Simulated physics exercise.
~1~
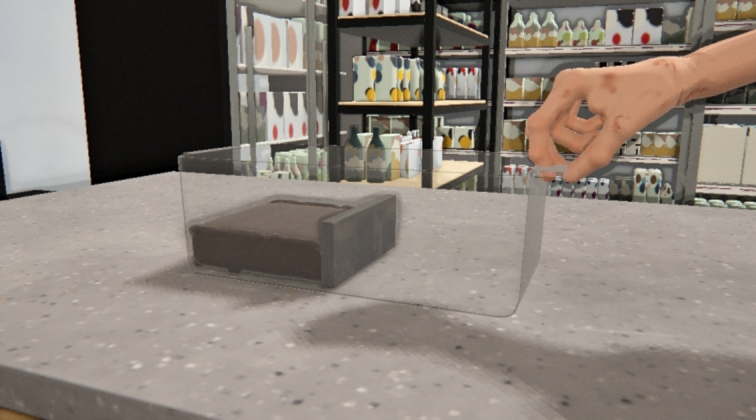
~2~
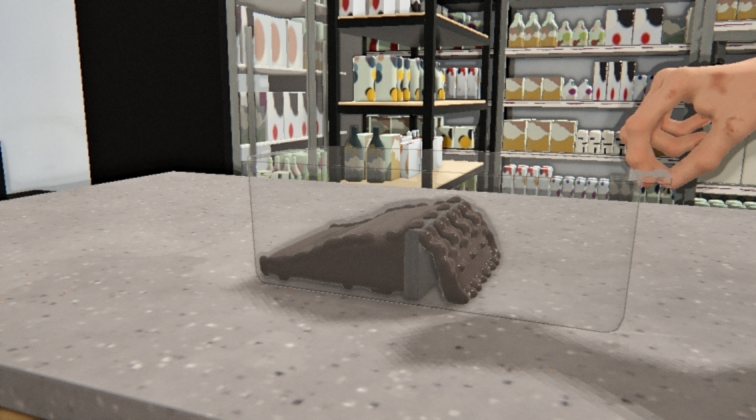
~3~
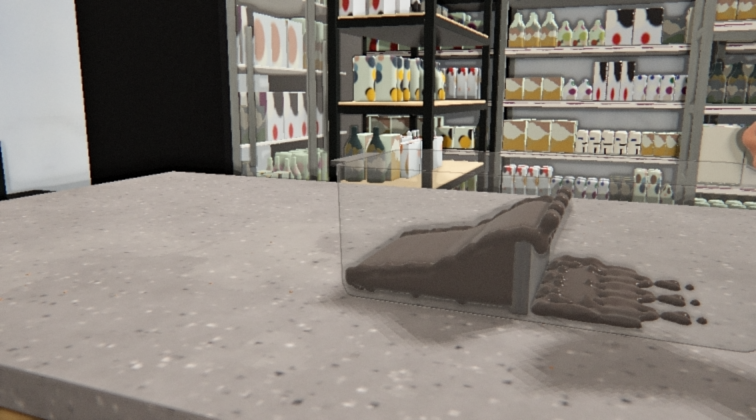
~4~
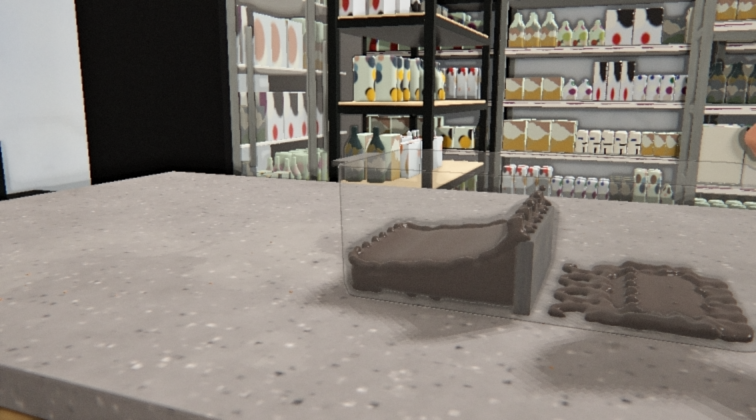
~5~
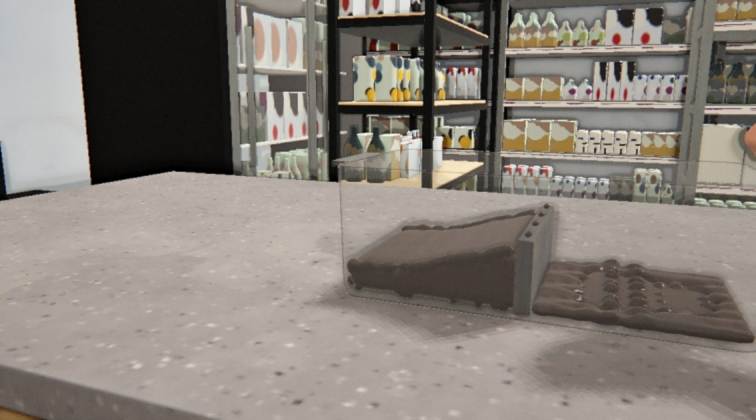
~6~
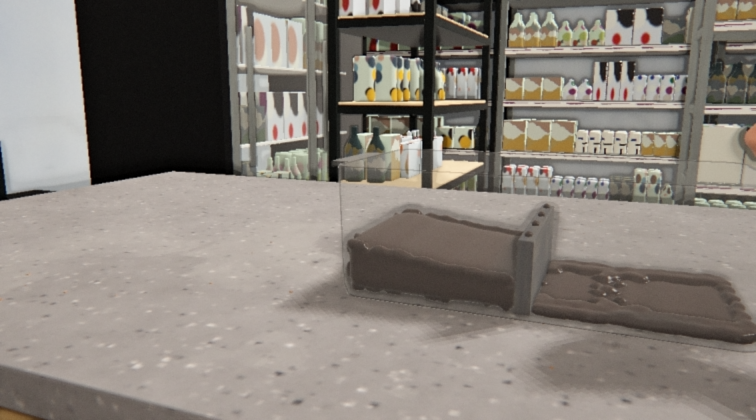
We see a hand slide a clear, divided tub of brown liquid rightward across a speckled counter in a shop; the liquid surges over the divider, spreads through the right section, and settles as a shallow layer there, with most remaining on the left.
